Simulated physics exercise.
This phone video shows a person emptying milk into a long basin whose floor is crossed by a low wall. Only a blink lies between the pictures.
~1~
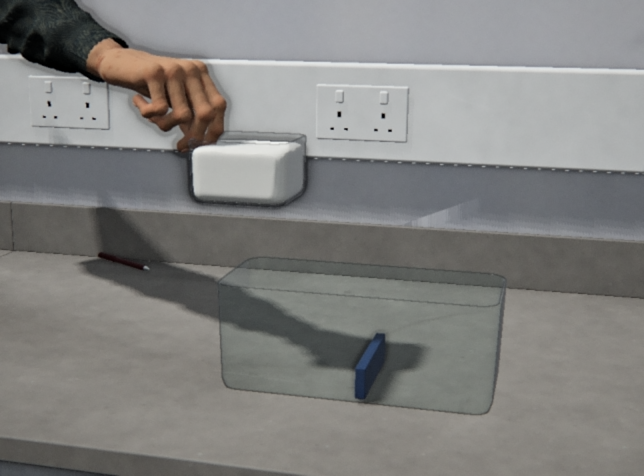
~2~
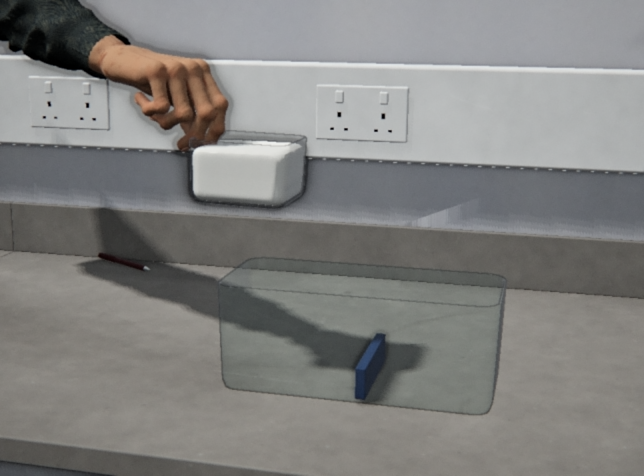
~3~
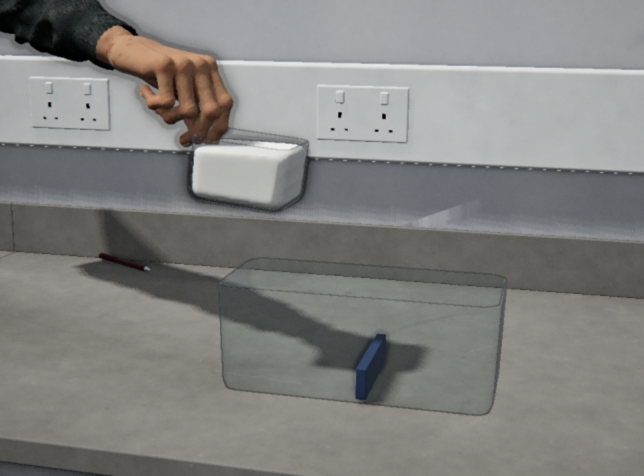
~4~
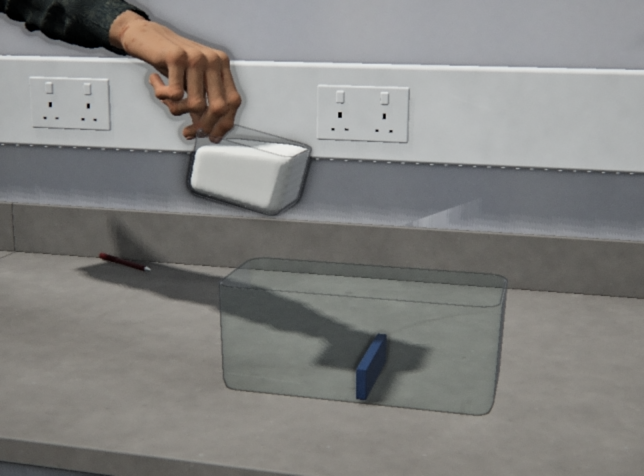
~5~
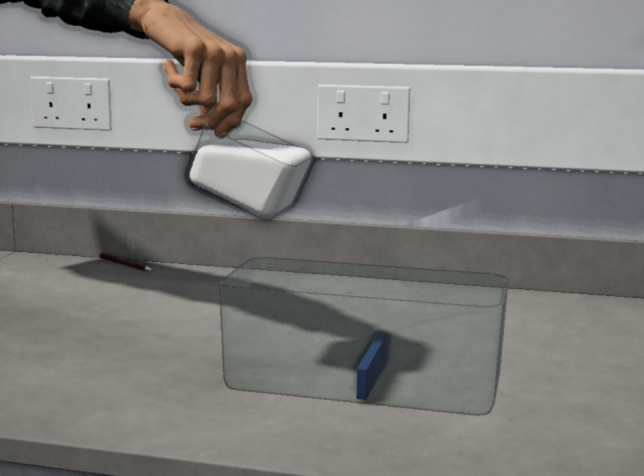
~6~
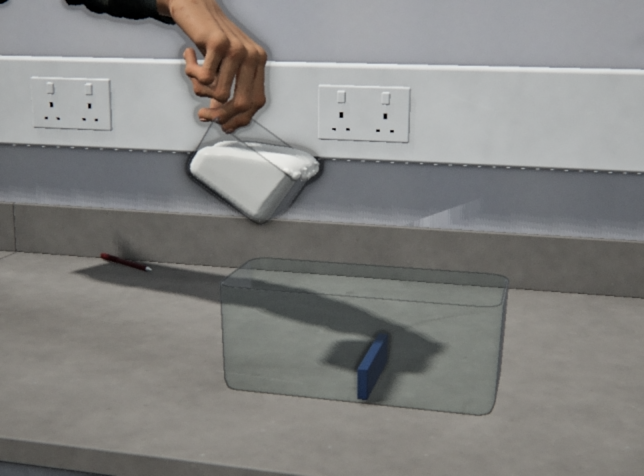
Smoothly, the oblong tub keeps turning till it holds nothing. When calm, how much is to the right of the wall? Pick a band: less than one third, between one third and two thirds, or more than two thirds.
It is less than one third.
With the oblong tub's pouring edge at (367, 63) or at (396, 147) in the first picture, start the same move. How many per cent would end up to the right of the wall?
Roughly 80 in a hundred the first time and 85 in a hundred the second.
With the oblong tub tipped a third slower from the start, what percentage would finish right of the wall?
Near 25 parts in a hundred.
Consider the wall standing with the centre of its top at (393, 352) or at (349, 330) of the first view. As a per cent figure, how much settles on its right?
Estimated: 10 % first, 45 % second.
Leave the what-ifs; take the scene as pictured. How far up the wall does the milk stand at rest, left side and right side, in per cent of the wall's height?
Levels: Left around 60 per cent, right around 10 per cent.
A moment on, the oblong tub is tipped on its side and 26 per cent is still to pour, 32 is left of the wall and 4 right of it.
Next, the oblong tub is tipped right over and 5 per cent is still to pour, 79 is left of the wall and 10 right of it.
Then the oblong tub is tipped right over and 0 per cent is still to pour, 79 is left of the wall and 15 right of it.
Later the oblong tub is tipped right over and 0 per cent is still to pour, 80 is left of the wall and 15 right of it.
In the end 80 per cent lies left of the wall, 16 right of it and 4 outside.
